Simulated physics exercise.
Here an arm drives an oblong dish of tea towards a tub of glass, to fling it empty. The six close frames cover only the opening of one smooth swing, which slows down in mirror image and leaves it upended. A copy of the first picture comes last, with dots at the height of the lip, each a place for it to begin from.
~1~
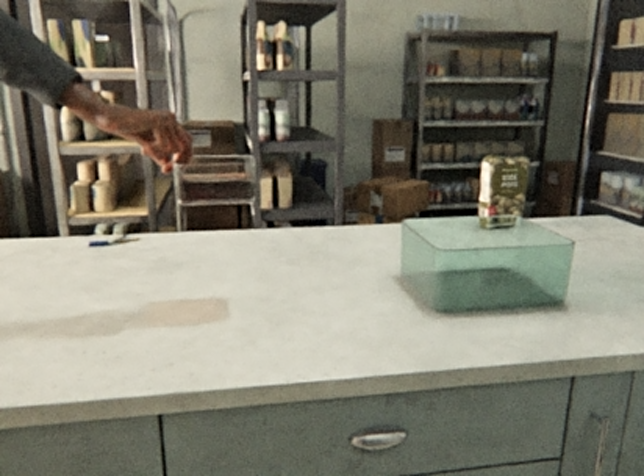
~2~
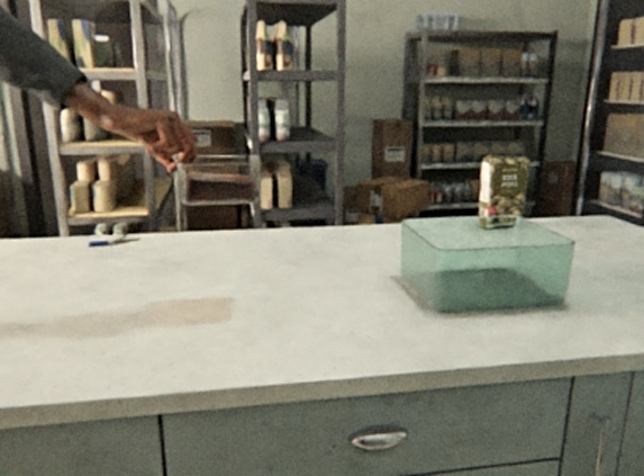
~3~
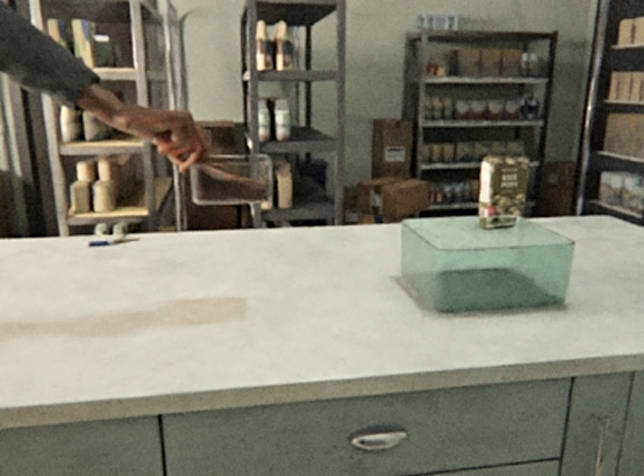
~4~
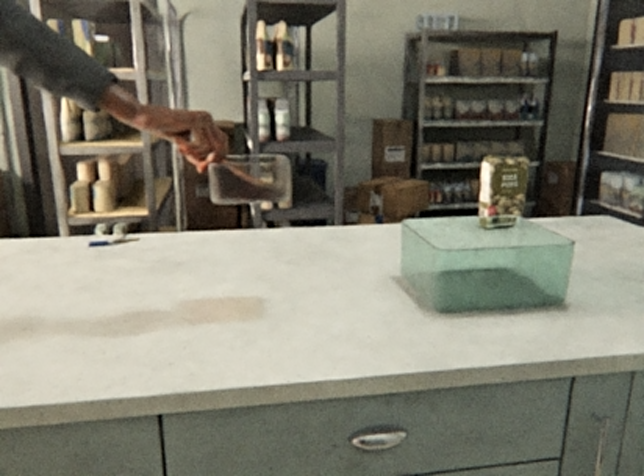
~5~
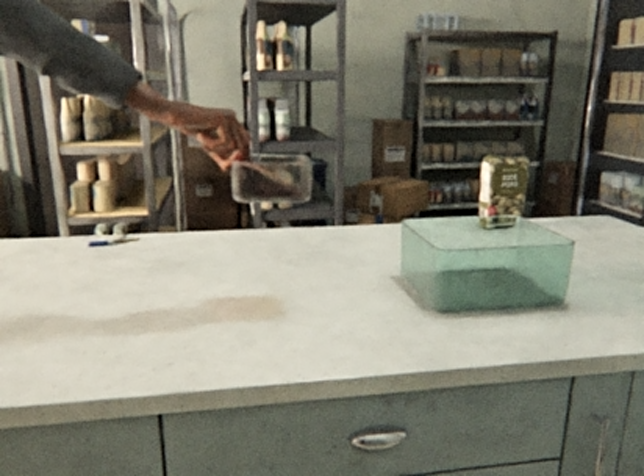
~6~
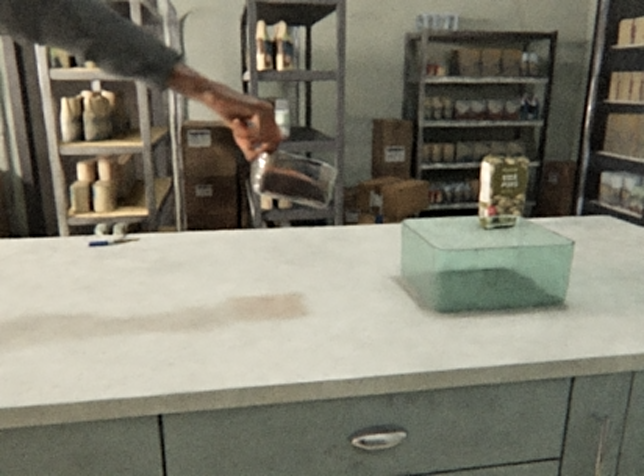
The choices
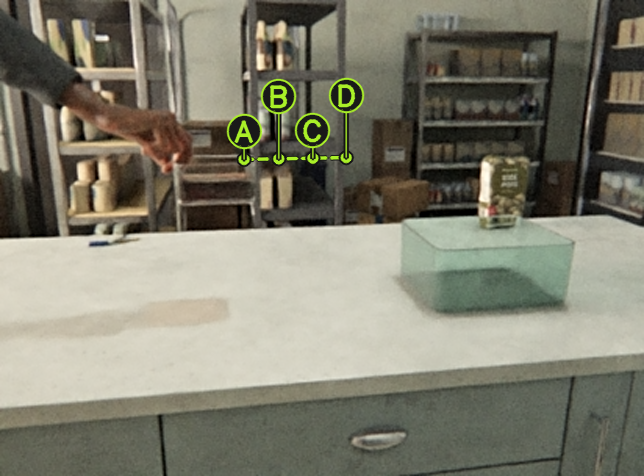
A hand carrying a small clear dish of dark contents rightward above a pale counter, then tilting it slightly near a glass tub.
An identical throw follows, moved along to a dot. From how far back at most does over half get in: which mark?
It is B.
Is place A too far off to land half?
Yes, that goes wrong.
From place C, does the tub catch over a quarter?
Yes, it does.
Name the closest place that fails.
A it is.
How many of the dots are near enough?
Three of them.
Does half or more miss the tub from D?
No.
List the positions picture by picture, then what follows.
Upright, lip at (253, 159); tub from (432, 312) to (563, 303); nothing has left yet.
Upright, lip at (257, 159); nothing has left yet.
Upright, lip at (269, 159); nothing has left yet.
Upright, lip at (286, 158); nothing has left yet.
Tipped about 2°, lip at (308, 159); nothing has left yet.
Tipped about 14°, lip at (331, 167); nothing has left yet.
On the marked copy, A at (244, 159); B at (278, 158); C at (312, 158); D at (346, 157).
For place A, about 25 % lands in the tub, 72 % falls short and 3 % goes beside or beyond.
For place B, about 73 % lands in the tub, 23 % falls short and 4 % goes beside or beyond.
For place C, about 87 % lands in the tub, 7 % falls short and 6 % goes beside or beyond.
For place D, about 93 % lands in the tub, 4 % falls short and 3 % goes beside or beyond.
